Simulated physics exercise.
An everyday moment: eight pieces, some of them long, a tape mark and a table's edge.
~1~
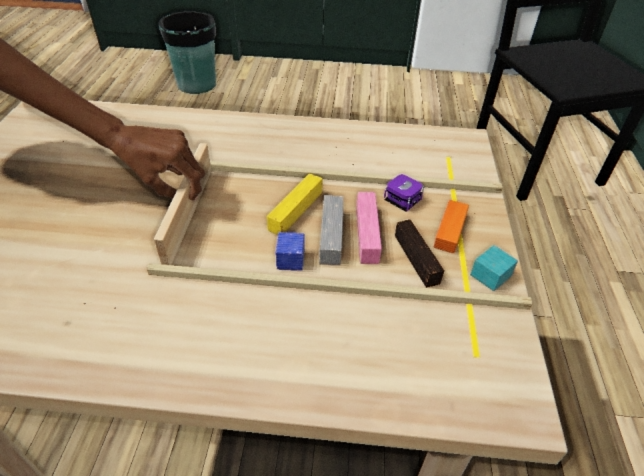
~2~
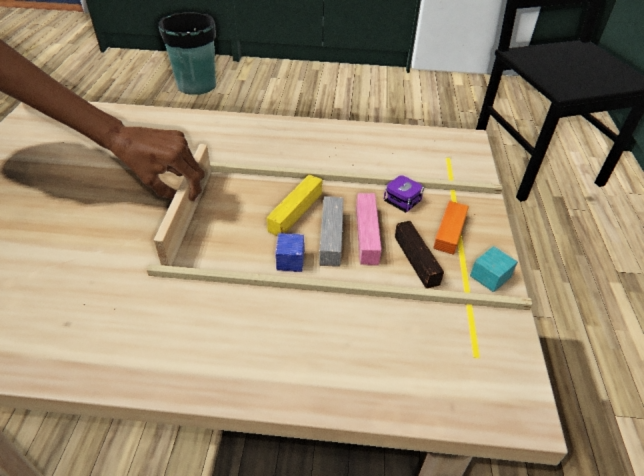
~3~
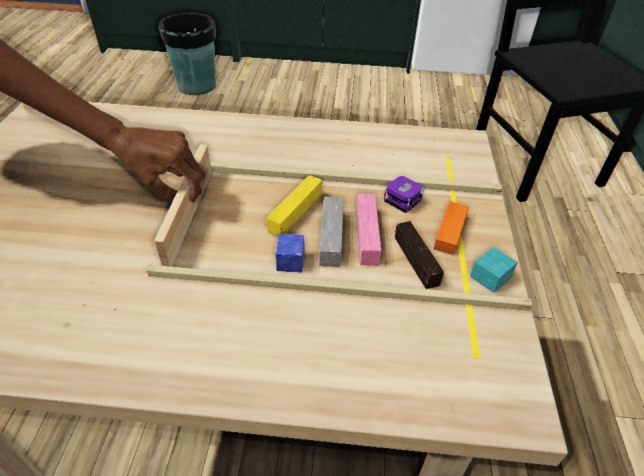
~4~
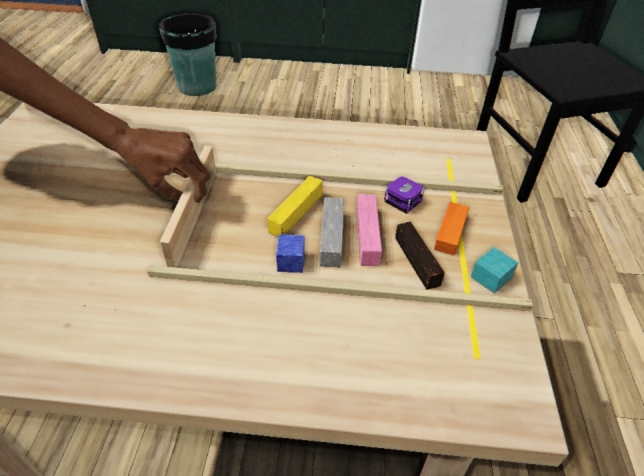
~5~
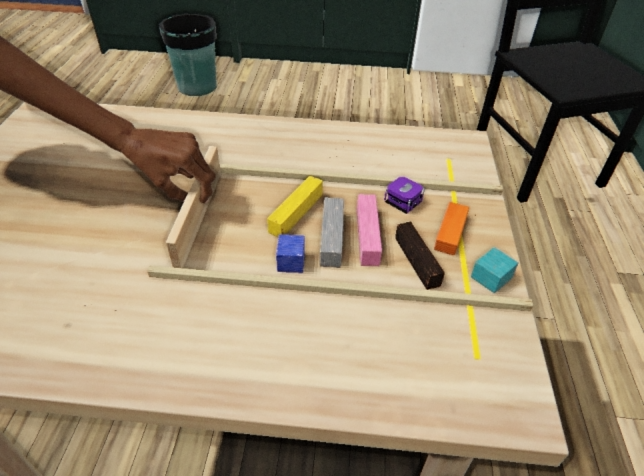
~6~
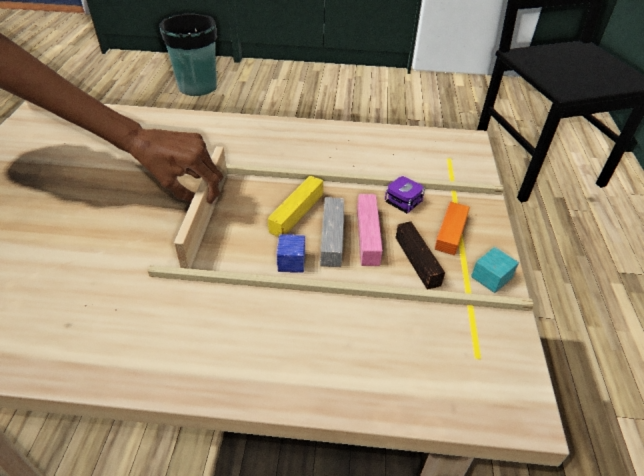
In this clip, a hand holds an upright wooden board on a table and slides it slightly to the right between two rails, while the eight colored blocks and sticks ahead of it, near a yellow tape line, stay still.
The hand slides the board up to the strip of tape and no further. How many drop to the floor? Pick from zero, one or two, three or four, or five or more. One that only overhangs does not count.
Here the number that fall off is three or four.
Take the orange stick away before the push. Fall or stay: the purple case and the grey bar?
The purple case does not fall, the grey bar survives.
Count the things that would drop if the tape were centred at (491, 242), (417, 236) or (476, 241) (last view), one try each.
It would be 6, 0 and 4.
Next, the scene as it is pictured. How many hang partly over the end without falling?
Overhanging: 1.
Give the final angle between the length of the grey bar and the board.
Some 5 degrees.
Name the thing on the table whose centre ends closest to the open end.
Foremost is the pink bar.
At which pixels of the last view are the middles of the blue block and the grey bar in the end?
About (482, 271), and the other about (497, 244).
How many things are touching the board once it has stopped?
It touches 2.
Soon after, none off yet; turquoise block at rest near (495, 270); orange stick at rest near (453, 228); black bar at rest near (419, 254).
After that, none off yet; turquoise block at rest near (495, 270); orange stick displaced a little near (465, 227); black bar displaced a little near (456, 257).
In the end, the number that fall off is three or four; gone, black bar, orange stick and turquoise block.
